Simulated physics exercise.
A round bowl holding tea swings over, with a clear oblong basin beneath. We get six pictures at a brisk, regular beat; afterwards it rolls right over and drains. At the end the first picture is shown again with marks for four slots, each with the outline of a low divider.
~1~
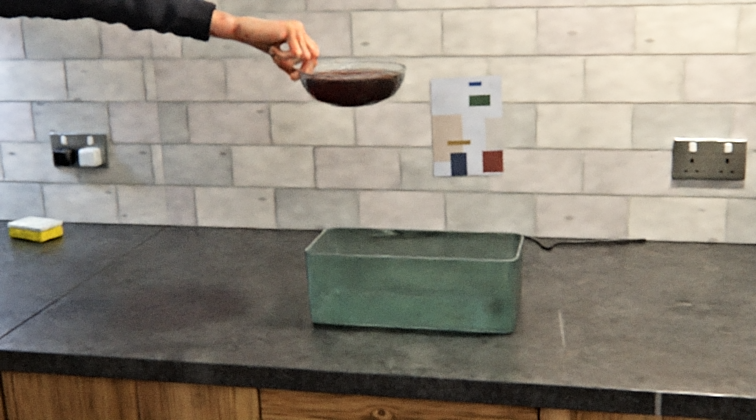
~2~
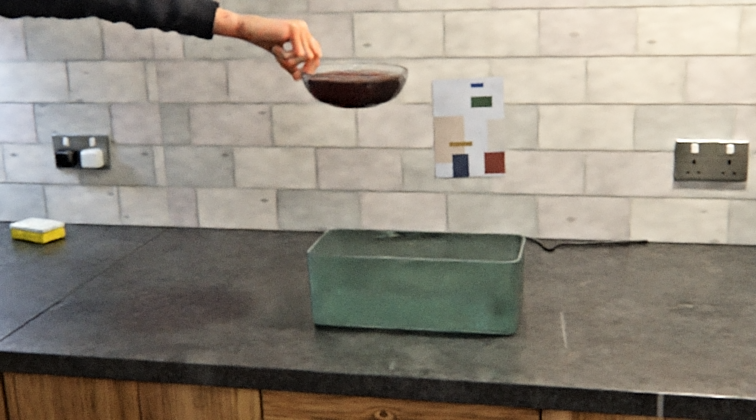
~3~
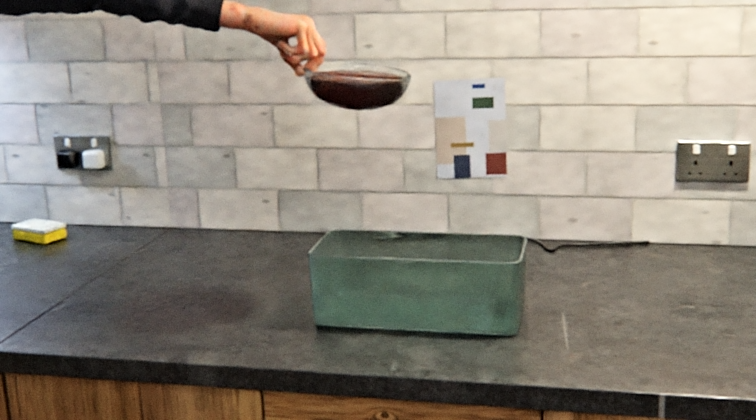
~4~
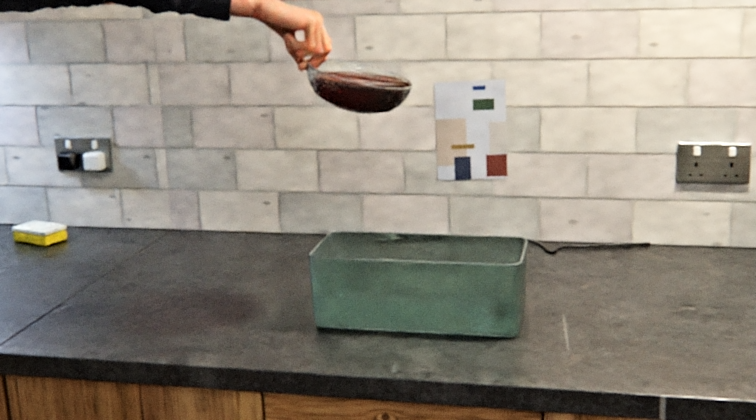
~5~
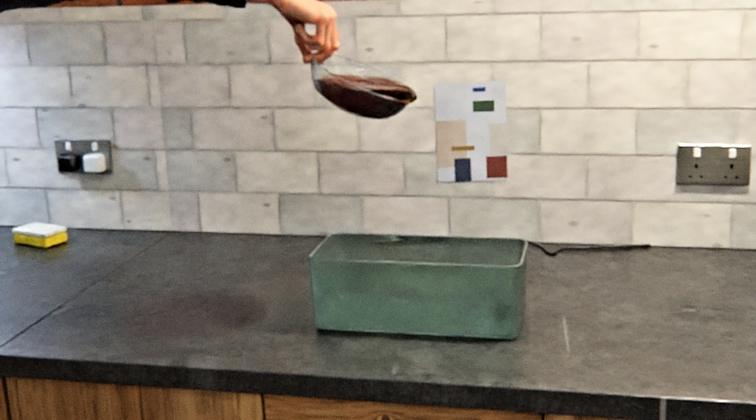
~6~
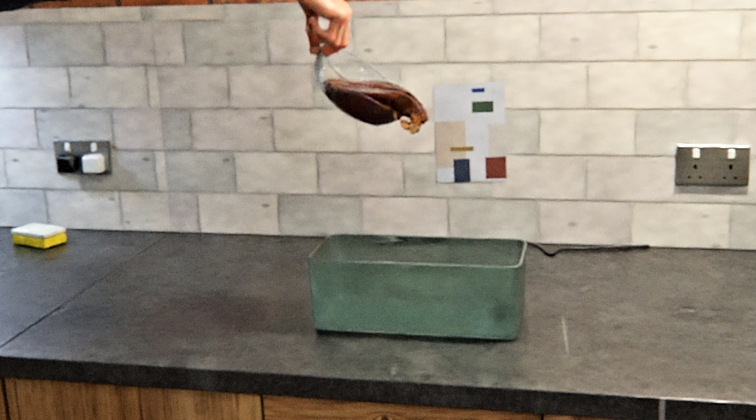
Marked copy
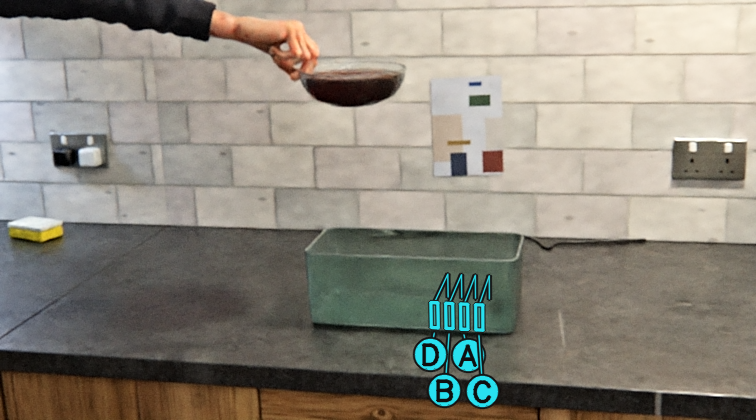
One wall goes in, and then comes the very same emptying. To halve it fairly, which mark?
B works best here.
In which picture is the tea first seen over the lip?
Picture 5.
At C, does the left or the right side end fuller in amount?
More ends on the left.
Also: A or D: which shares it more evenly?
That would be D.
In cyan, A at (463, 334); B at (449, 333); C at (478, 335); D at (434, 332).
With A, about 71 % ends left of the wall and 24 % right of it; 5 % is lost outside.
With B, about 52 % ends left of the wall and 45 % right of it; 3 % is lost outside.
With C, about 91 % ends left of the wall and 6 % right of it; 3 % is lost outside.
With D, about 35 % ends left of the wall and 61 % right of it; 3 % is lost outside.
